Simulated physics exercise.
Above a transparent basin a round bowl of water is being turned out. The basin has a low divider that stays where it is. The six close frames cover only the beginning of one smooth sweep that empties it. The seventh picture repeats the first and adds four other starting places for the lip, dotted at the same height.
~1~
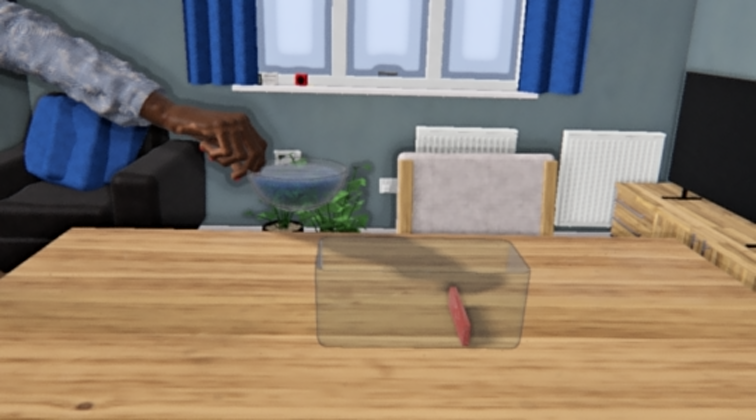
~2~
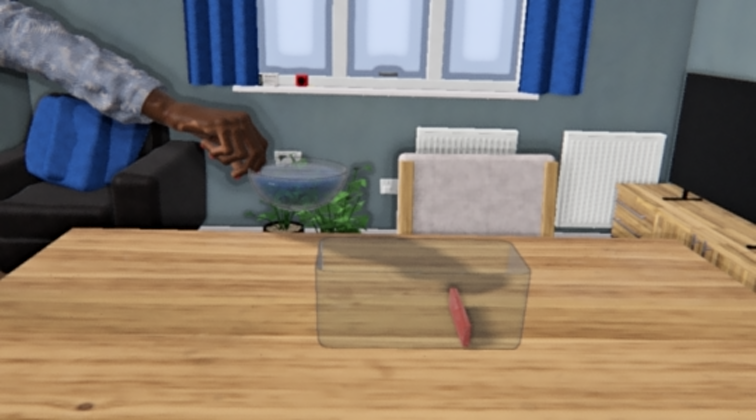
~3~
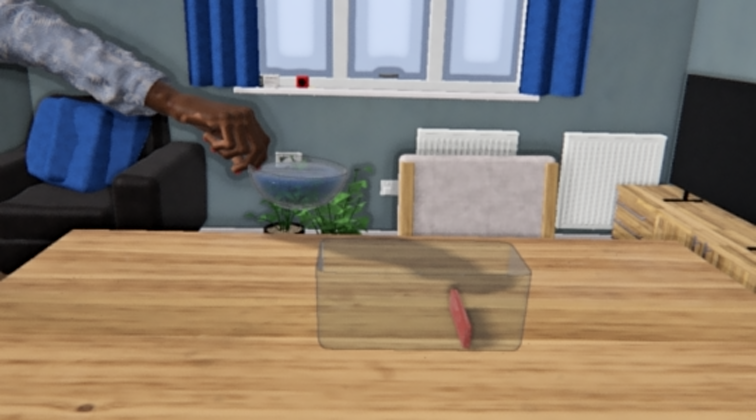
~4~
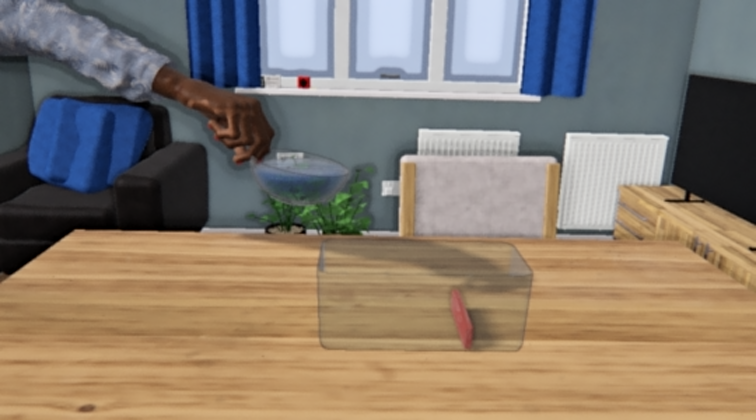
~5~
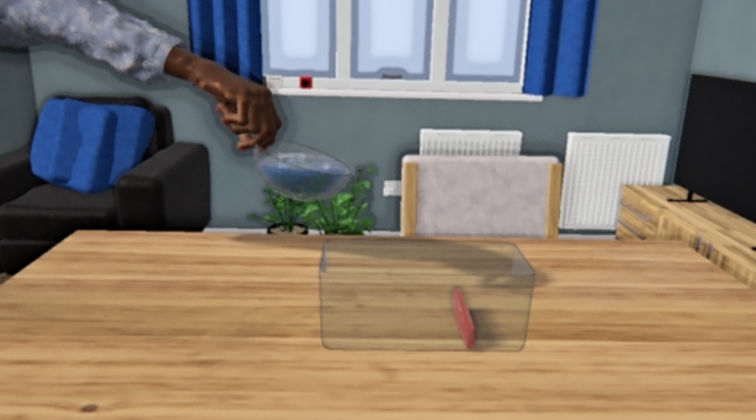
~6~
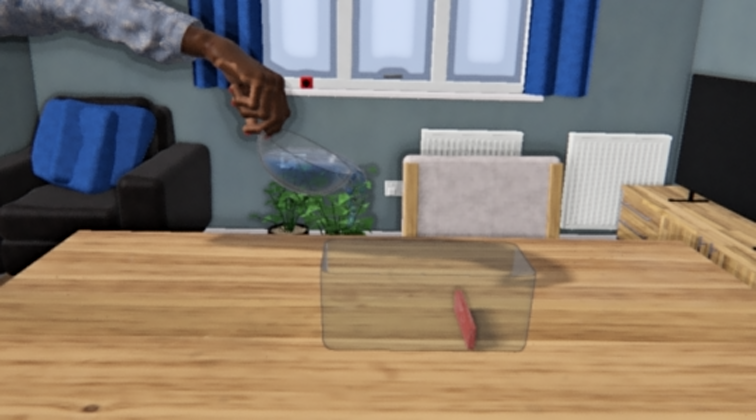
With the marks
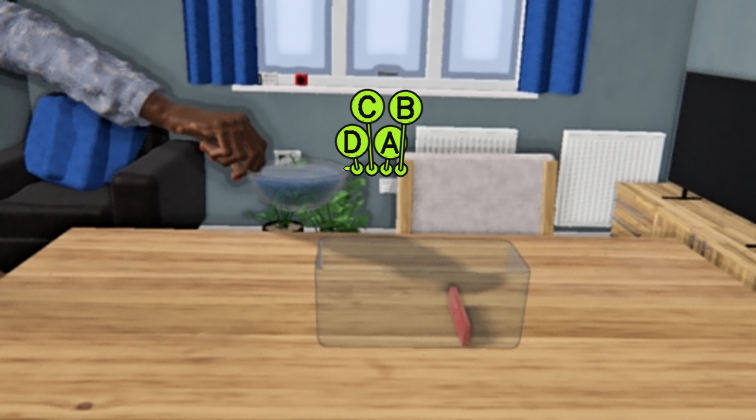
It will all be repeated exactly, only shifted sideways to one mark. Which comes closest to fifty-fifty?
I would pick place B.
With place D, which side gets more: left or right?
The left side.
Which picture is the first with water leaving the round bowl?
Picture 5.
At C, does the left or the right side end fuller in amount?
More ends on the left.
On the marked copy, A at (386, 169); B at (400, 169); C at (371, 169); D at (357, 168).
If A is chosen, about 83 % ends left of the wall and 16 % right of it.
If B is chosen, about 50 % ends left of the wall and 49 % right of it.
If C is chosen, about 92 % ends left of the wall and 7 % right of it.
If D is chosen, about 91 % ends left of the wall and 8 % right of it.
